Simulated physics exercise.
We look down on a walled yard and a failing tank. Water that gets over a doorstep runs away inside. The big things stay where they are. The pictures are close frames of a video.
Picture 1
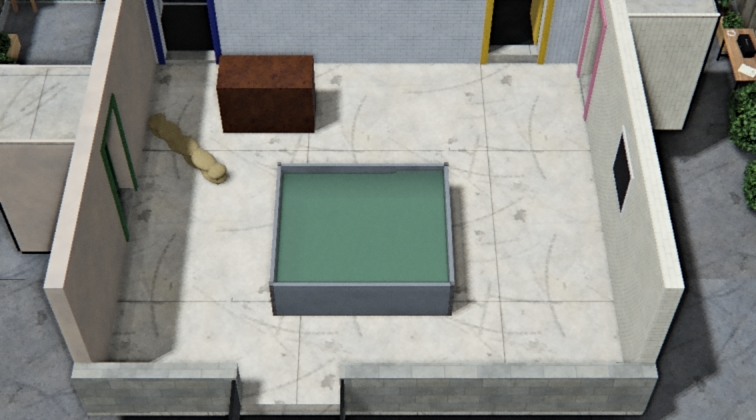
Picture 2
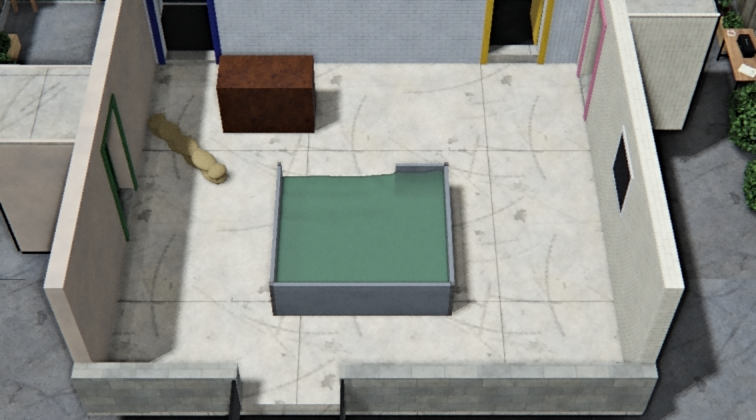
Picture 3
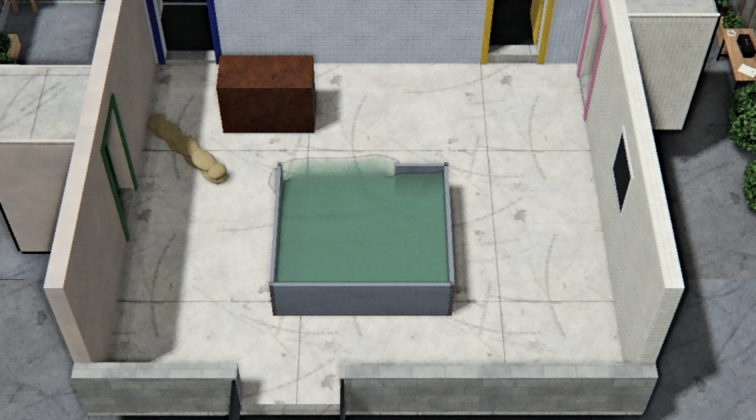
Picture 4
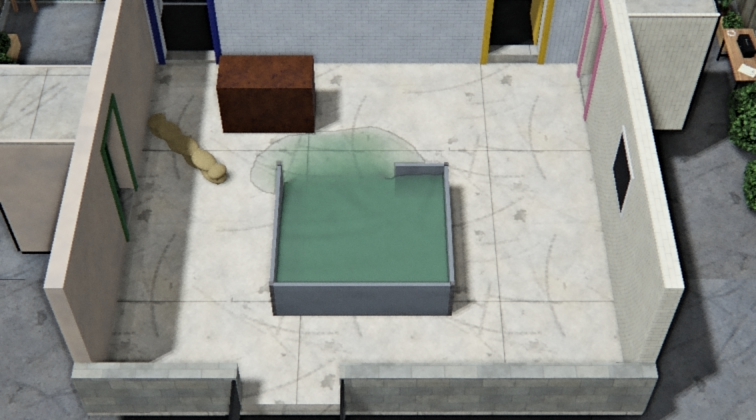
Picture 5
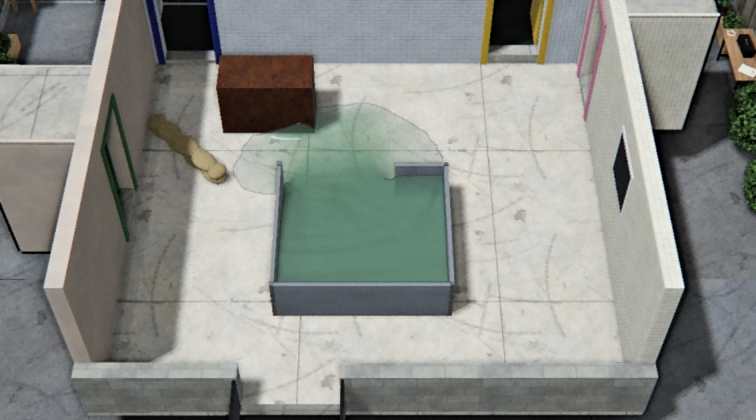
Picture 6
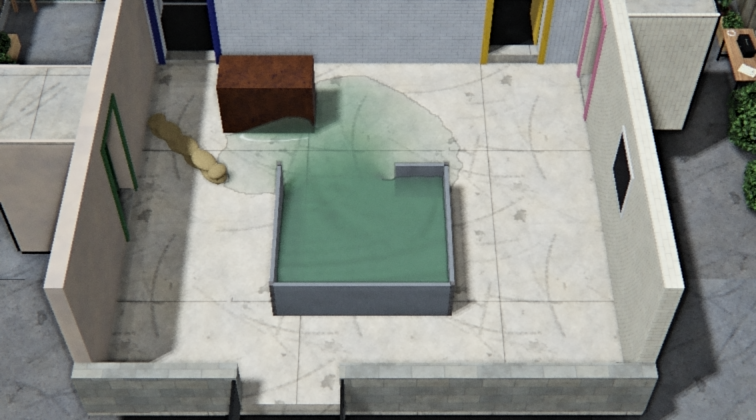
The clip opens on a walled yard seen from above, with still green water in a square tank near a rusty brown block. A gap appears in the tank's far side, and water pours through it, fanning across the pale floor until it reaches around the block's base.
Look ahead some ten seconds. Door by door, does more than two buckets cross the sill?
One by one: The green door admits no more than that; the blue door lets in a lot; the yellow door admits no more than that; the pink door lets in a lot.
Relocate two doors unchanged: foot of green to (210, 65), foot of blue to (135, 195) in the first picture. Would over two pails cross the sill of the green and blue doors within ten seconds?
In short: The green door lets more in, the blue door takes less.
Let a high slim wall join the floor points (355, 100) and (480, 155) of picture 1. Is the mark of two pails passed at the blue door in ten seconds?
Then: Blue goes over.
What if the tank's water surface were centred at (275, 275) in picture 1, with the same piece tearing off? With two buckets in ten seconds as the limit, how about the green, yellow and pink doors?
One by one: The green door goes over, the yellow door stays under, the pink door lets more in.
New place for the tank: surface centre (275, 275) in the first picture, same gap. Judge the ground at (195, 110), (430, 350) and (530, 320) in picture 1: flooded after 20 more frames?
One after the other: Wet, free of water, no water.
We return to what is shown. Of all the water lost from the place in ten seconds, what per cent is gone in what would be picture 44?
Close to 70 %.
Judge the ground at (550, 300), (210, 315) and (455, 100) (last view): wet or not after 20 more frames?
In turn: No water, not flooded, under water.
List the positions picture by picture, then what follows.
Still water in the water tank at (362, 225), in the first frame.
The front is at a hidden place, out from the gap on the water tank's far side, in the second frame.
Water pours out on the water tank's far side and has run to a hidden place, in the third frame.
Water pours out on the water tank's far side and has run to (376, 131), in the fourth frame.
The front is at (369, 108), out from the gap on the water tank's far side, in the fifth frame.
Water pours out on the water tank's far side and has run to (363, 80), in the sixth frame.
A moment on, water covers 25 % of the floor; the green door not reached, the blue door not reached, the yellow door not reached, the pink door not reached.
Next, water covers 35 % of the floor; the green door not reached, the blue door wet at the sill, nothing in, the yellow door wet at the sill, nothing in, the pink door not reached.
Then, water covers 50 % of the floor; the green door wet at the sill, nothing in, the blue door far over two buckets in, the yellow door wet at the sill, nothing in, the pink door over two buckets in.
Later, water covers 80 % of the floor; the green door wet at the sill, nothing in, the blue door far over two buckets in, the yellow door wet at the sill, nothing in, the pink door far over two buckets in.
In the end, water covers 95 % of the floor; the green door wet at the sill, nothing in, the blue door far over two buckets in, the yellow door wet at the sill, nothing in, the pink door far over two buckets in.
